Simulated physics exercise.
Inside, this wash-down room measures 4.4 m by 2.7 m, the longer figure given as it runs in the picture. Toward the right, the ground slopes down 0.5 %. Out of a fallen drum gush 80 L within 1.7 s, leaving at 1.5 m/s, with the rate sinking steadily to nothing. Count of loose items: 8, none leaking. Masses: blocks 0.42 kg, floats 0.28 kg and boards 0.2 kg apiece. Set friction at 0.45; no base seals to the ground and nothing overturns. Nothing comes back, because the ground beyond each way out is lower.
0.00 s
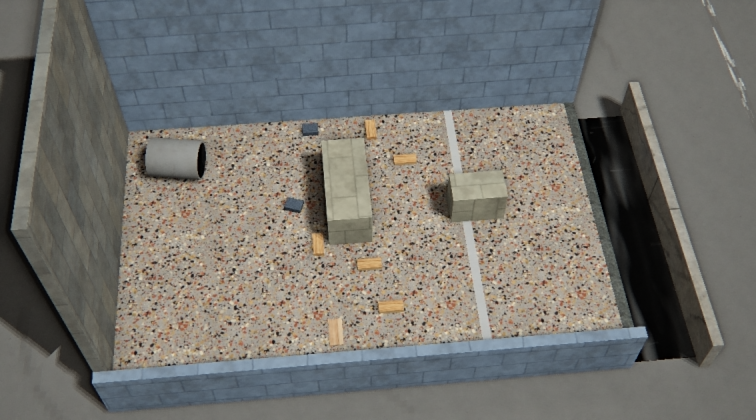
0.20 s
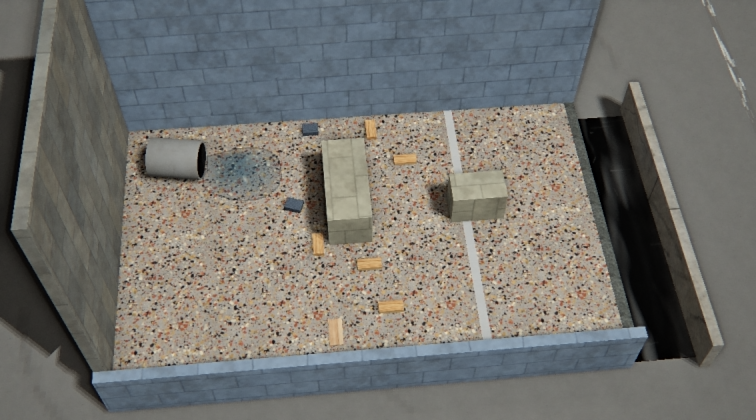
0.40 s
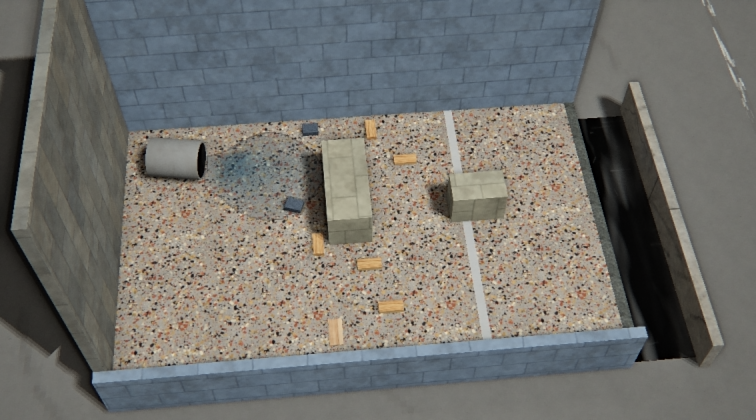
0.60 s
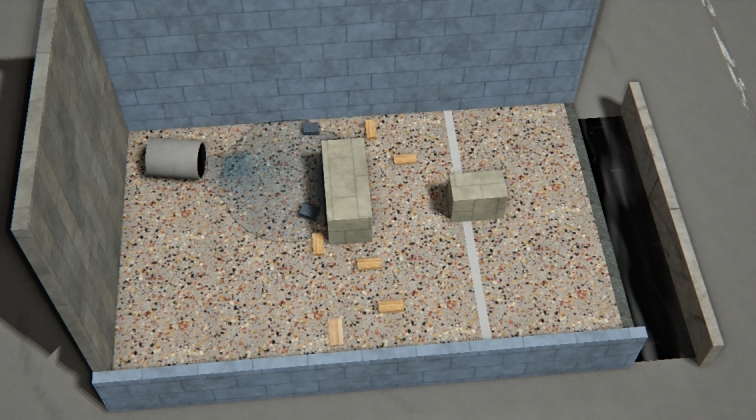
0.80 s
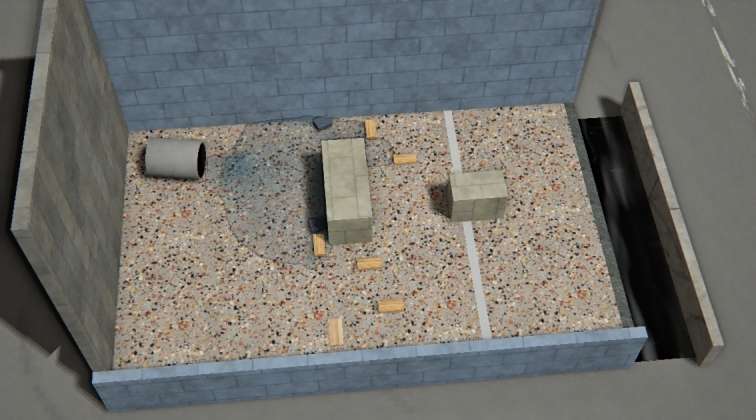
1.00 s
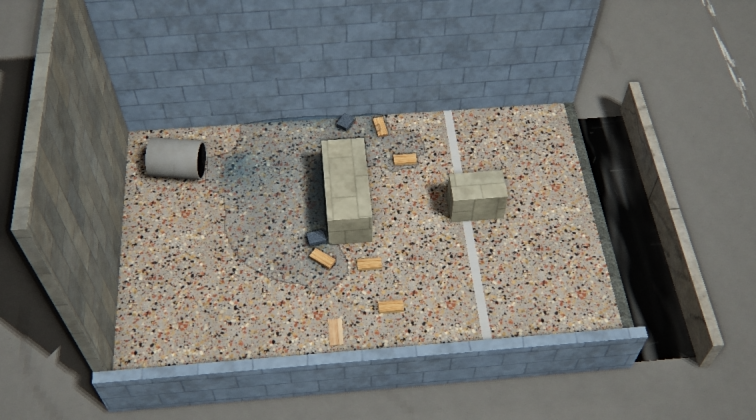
Water spreads from a fallen grey drum across the speckled floor of a walled room, reaching a large block and shifting two dark floats, first the nearer one, then the farther, before nearby wooden boards turn and move slightly.
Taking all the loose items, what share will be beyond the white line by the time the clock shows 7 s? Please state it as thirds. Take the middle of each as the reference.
Result: A third, not two thirds.
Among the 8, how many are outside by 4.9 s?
By then 2.
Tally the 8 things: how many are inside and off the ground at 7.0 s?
It comes to 0.
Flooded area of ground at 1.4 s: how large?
Roughly 3.0 m2.
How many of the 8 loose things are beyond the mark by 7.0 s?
That would be 3 of them.
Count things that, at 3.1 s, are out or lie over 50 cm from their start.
5.
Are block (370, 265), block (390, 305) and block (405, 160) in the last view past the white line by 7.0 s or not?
Respectively: Held back; held back; held back.
After 1.4 s 0 of 8 are over the mark; 3 afloat.
After 3.1 s 2 of 8 are over the mark; 2 afloat.
After 4.9 s 3 of 8 are over the mark; 0 afloat.
After 7.0 s 3 of 8 are over the mark; 0 afloat.
